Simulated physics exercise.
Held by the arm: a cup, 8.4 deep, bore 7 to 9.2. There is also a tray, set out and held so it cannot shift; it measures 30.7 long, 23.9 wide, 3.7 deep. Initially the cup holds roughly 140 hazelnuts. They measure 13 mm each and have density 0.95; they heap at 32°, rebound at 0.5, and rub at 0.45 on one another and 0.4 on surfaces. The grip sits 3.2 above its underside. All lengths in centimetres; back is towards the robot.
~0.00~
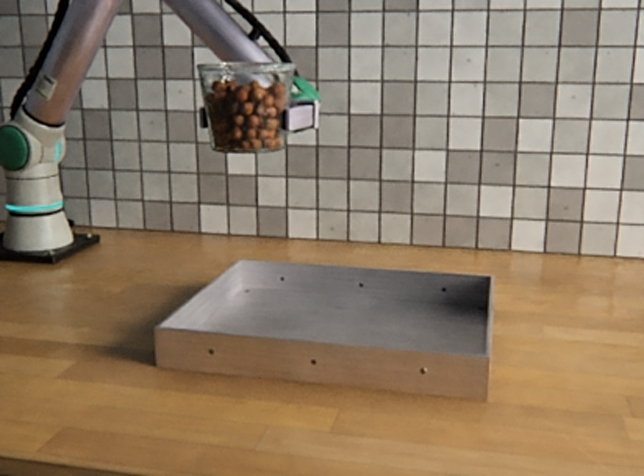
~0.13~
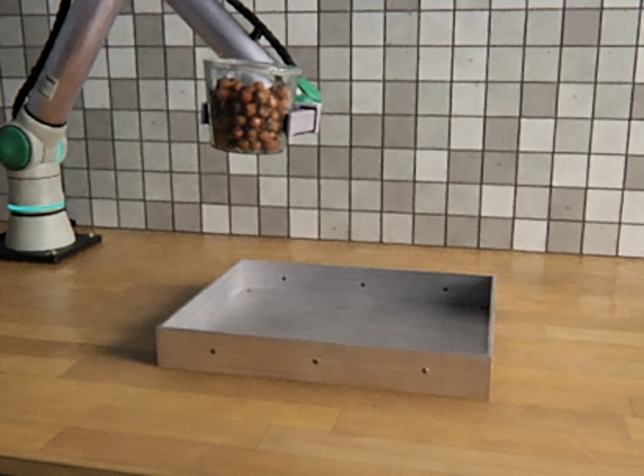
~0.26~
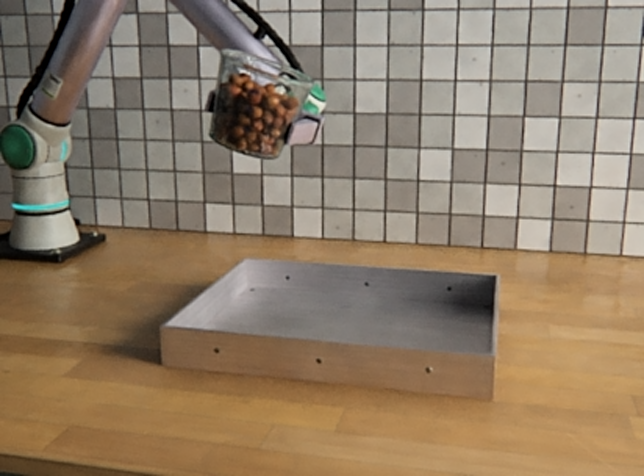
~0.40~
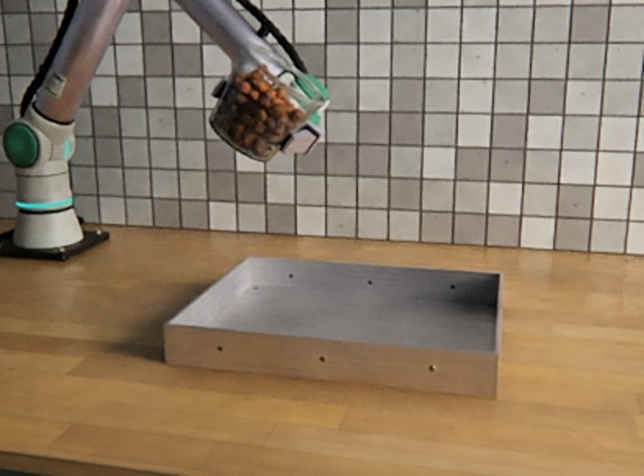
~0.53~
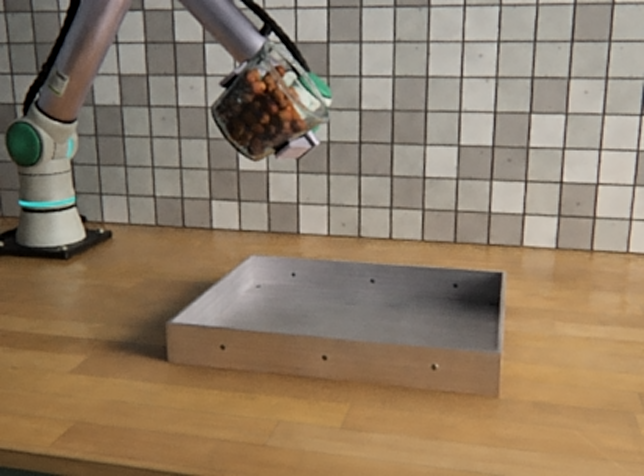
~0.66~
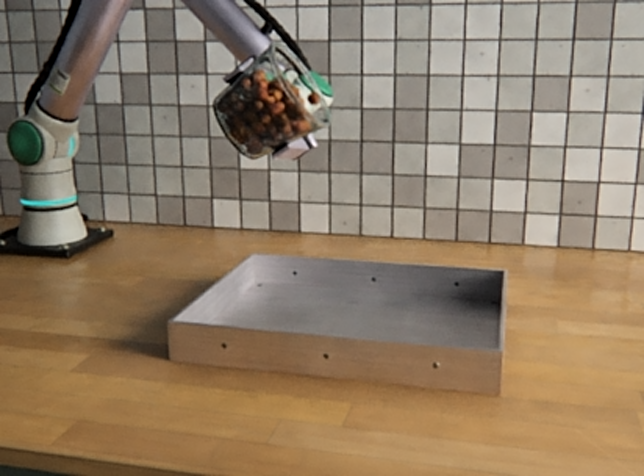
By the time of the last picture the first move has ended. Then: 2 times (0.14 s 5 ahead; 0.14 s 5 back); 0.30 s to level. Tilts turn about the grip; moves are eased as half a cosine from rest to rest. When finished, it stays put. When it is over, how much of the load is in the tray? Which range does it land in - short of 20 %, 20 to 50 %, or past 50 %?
It lands in the 20 to 50 % range.
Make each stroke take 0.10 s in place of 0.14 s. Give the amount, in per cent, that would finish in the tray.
The share would be near 45 %.
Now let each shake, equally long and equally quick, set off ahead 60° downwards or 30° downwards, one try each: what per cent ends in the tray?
Roughly 0 per cent, then 15 per cent.
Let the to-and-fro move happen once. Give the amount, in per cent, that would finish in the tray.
Result: Approximately 25 per cent.
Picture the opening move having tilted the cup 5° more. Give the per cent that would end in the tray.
Estimate: Close to 45 per cent.
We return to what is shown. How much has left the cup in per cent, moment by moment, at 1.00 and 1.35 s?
20, then 30.
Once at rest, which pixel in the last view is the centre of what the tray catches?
Roughly at (414, 325) in the last picture.
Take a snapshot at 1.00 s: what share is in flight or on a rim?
18 %.
After 1.00 s, tilted 57° forward, highest piece 25 above the table; 114 in the cup, 3 in the tray, 25 in flight or on a rim.
After 1.35 s, tilted 35° forward, highest piece 26 above the table; 98 in the cup, 44 in the tray.
After 1.72 s, level, highest piece 27 above the table; 97 in the cup, 45 in the tray.
After 2.77 s, level, highest piece 27 above the table; 97 in the cup, 45 in the tray.
At rest, 97 in the cup, 45 in the tray. That is 32 % in the tray.
